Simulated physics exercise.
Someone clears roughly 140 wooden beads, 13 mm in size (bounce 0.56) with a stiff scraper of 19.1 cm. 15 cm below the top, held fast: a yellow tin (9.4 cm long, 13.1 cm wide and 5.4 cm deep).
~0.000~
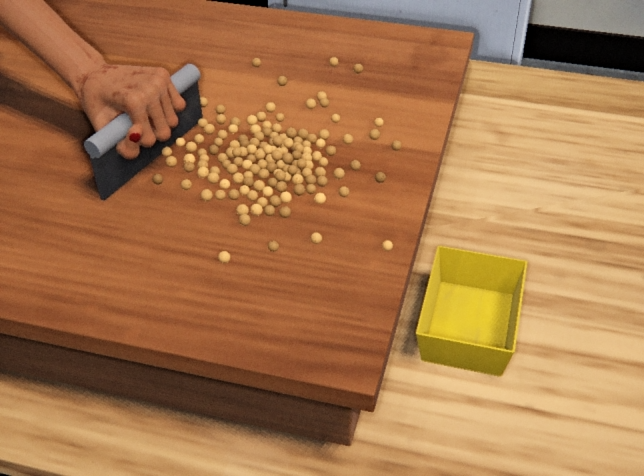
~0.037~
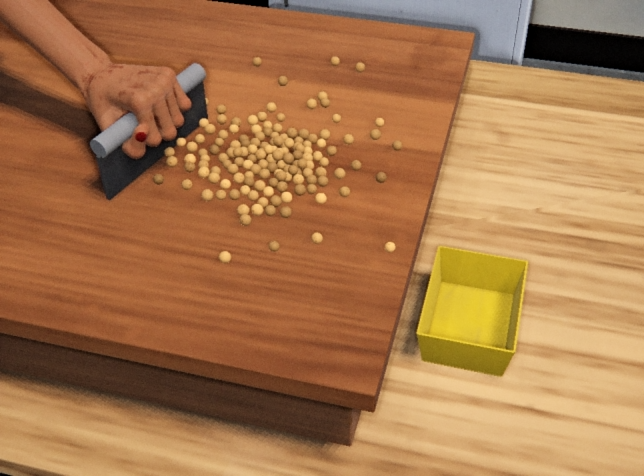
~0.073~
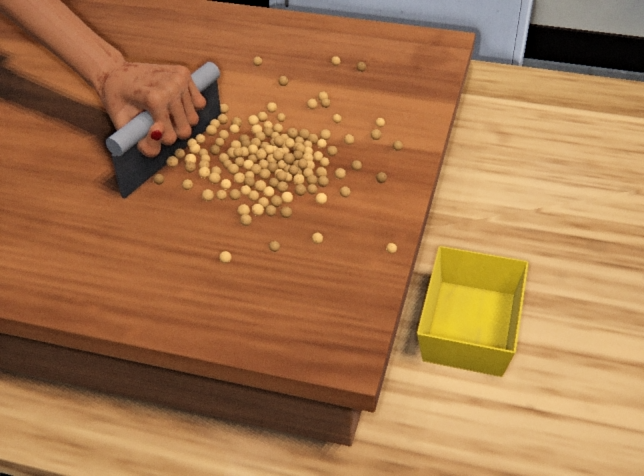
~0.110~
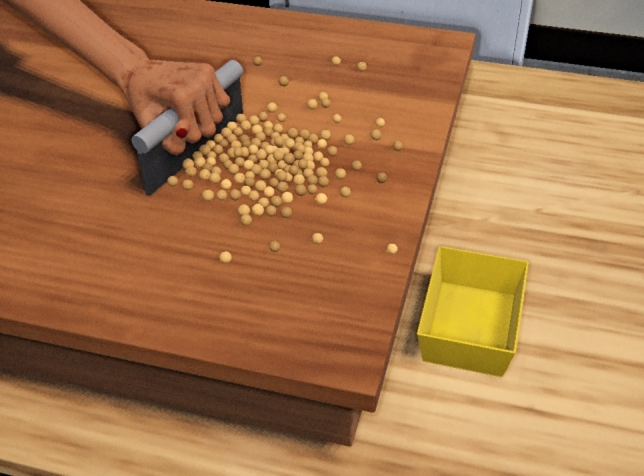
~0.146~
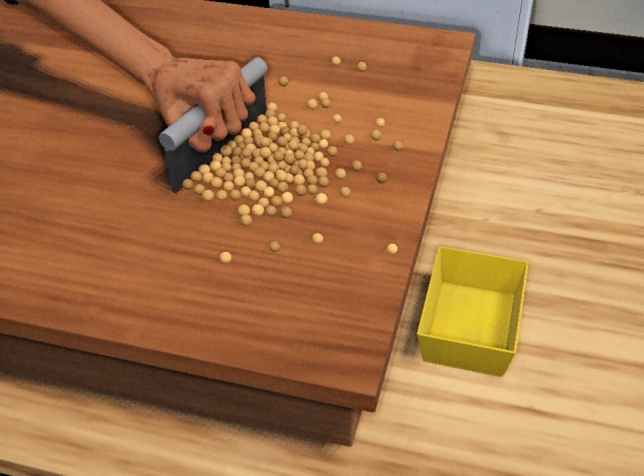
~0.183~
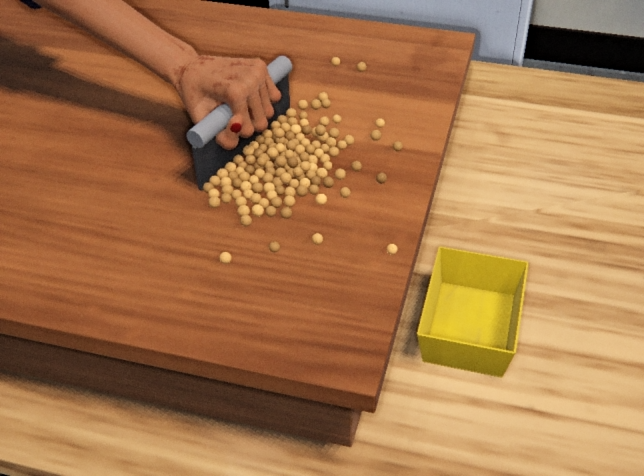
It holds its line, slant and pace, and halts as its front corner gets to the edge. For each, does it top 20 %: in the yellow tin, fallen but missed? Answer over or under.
Yellow tin: Under, missed: Over.
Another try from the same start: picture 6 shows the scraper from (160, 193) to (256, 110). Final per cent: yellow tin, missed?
Yellow tin 35, missed 25.
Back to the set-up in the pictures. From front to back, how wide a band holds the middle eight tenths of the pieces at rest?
Roughly 32 cm.
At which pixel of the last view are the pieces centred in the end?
At about (420, 195).
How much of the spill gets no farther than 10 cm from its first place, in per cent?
Roughly 20 per cent.
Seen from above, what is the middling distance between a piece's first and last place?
Roughly 20 cm.
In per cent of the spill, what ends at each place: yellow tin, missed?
Yellow tin 5; missed 45.
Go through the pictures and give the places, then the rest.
The first frame shows scraper from (96, 164) to (195, 86); moved 0.0 cm; pieces shifted so far, 0; middle of the spill at (268, 150); yellow tin at (474, 296).
The second frame shows scraper from (102, 163) to (200, 86); moved 0.6 cm; pieces shifted so far, 0; middle of the spill at (269, 150).
The third frame shows scraper from (117, 162) to (214, 85); moved 2.3 cm; pieces shifted so far, 6; middle of the spill at (269, 150).
The fourth frame shows scraper from (143, 159) to (237, 83); moved 5.2 cm; pieces shifted so far, 23; middle of the spill at (270, 150).
The fifth frame shows scraper from (170, 157) to (261, 80); moved 8.3 cm; pieces shifted so far, 69; middle of the spill at (282, 152).
The sixth frame shows scraper from (197, 154) to (285, 78); moved 11.5 cm; pieces shifted so far, 115; middle of the spill at (289, 155); yellow tin at (475, 297). Its speed is about 0.86 m/s, heading 24 degrees away from the viewer.
After 0.36 s, scraper 27 cm from its start, spill 29 cm wide; still on top 100 %.
After 0.54 s, scraper 34 cm from its start, spill 32 cm wide; off the edge, not caught 25 %, still on top 75 %.
Then, at 0.70 s, scraper 34 cm from its start, spill 34 cm wide; yellow tin 5 %, off the edge, not caught 45 %, still on top 55 %.
In the end, at 1.5 s, yellow tin 5 %, fallen but missed 45 %, still on top 50 %.
